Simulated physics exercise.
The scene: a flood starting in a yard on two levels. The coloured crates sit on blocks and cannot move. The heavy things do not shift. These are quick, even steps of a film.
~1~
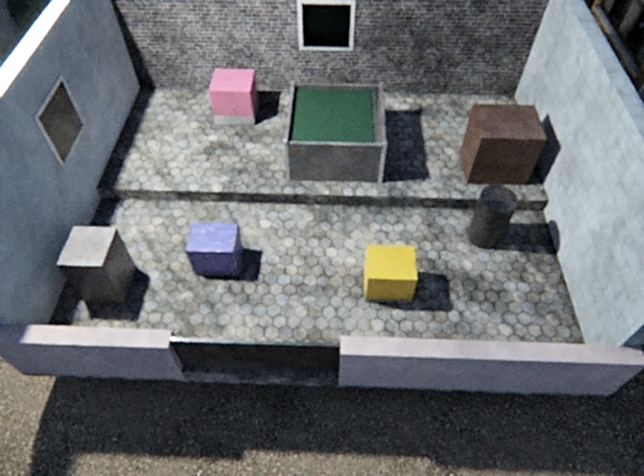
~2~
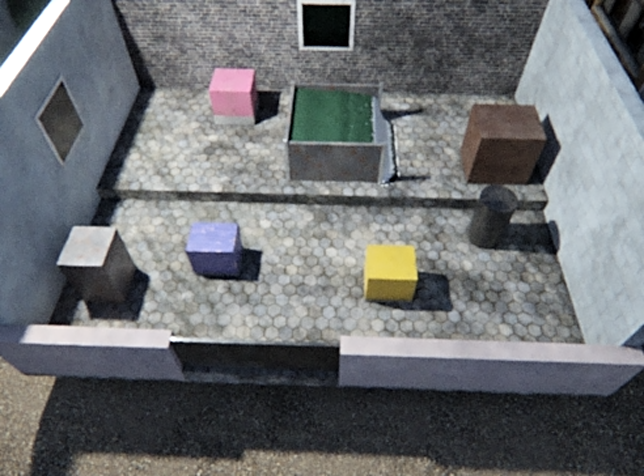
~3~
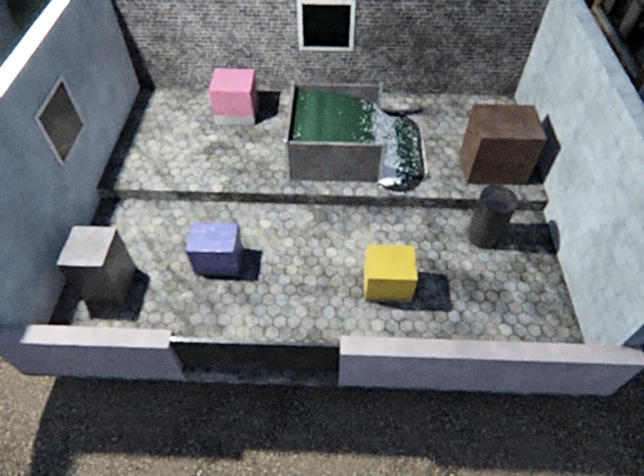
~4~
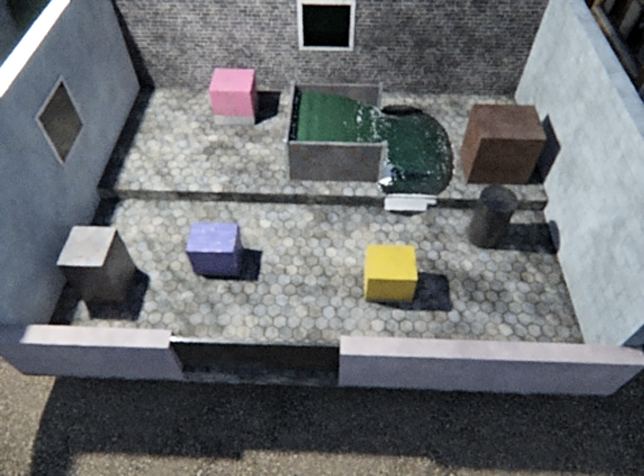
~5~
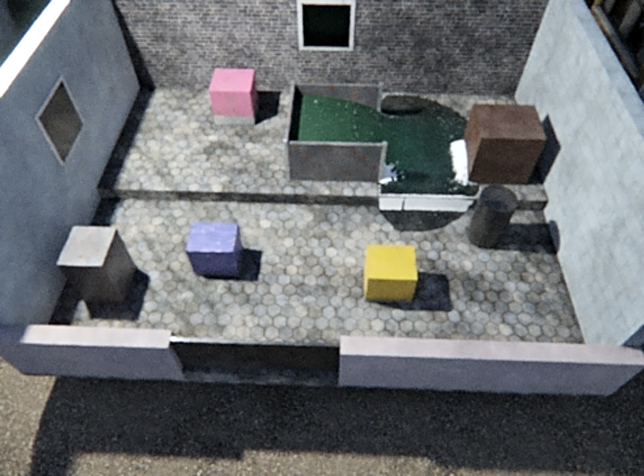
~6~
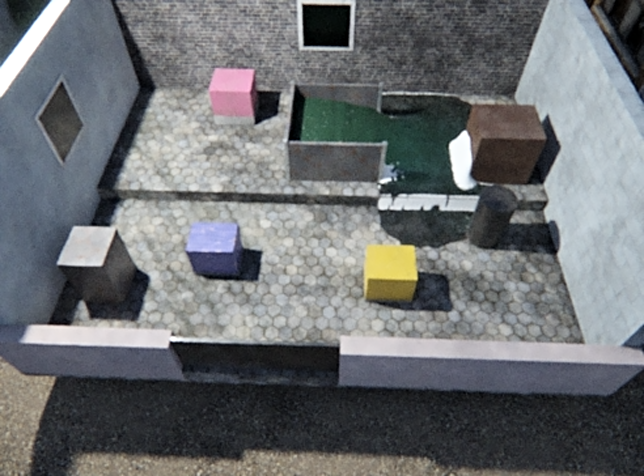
Green water in a grey tank pours out its right side and spreads to the brown block.
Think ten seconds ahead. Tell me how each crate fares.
One by one: The yellow crate gets wet; the pink crate stays dry; the blue crate gets wet.
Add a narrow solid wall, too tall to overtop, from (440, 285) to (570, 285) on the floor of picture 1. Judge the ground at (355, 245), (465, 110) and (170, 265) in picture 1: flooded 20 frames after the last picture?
One after the other: Awash, wet, no water.
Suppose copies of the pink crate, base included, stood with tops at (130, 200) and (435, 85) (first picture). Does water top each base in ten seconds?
In turn: Is spared, is soaked.
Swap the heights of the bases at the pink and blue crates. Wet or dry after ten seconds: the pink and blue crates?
In short: The pink crate ends up wet; the blue crate is spared.
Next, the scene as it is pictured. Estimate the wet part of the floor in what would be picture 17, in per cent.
I make it 30 per cent.
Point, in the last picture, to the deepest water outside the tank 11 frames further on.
Around (491, 103).
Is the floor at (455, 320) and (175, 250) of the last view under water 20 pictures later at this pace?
As listed: Flooded, not flooded.
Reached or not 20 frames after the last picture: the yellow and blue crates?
Yellow: Touched, blue: Still dry.
A moment on, water covers 20 % of the floor; the yellow crate water round its plinth, the pink crate not reached, the blue crate not reached.
Next, water covers 30 % of the floor; the yellow crate water round its plinth, the pink crate not reached, the blue crate not reached.
Then, water covers 40 % of the floor; the yellow crate water round its plinth, the pink crate not reached, the blue crate not reached.
Later, water covers 65 % of the floor; the yellow crate water round its plinth, the pink crate water round its plinth, the blue crate water round its plinth.
In the end, water covers 90 % of the floor; the yellow crate was topped, the pink crate stayed above the water, the blue crate was topped.
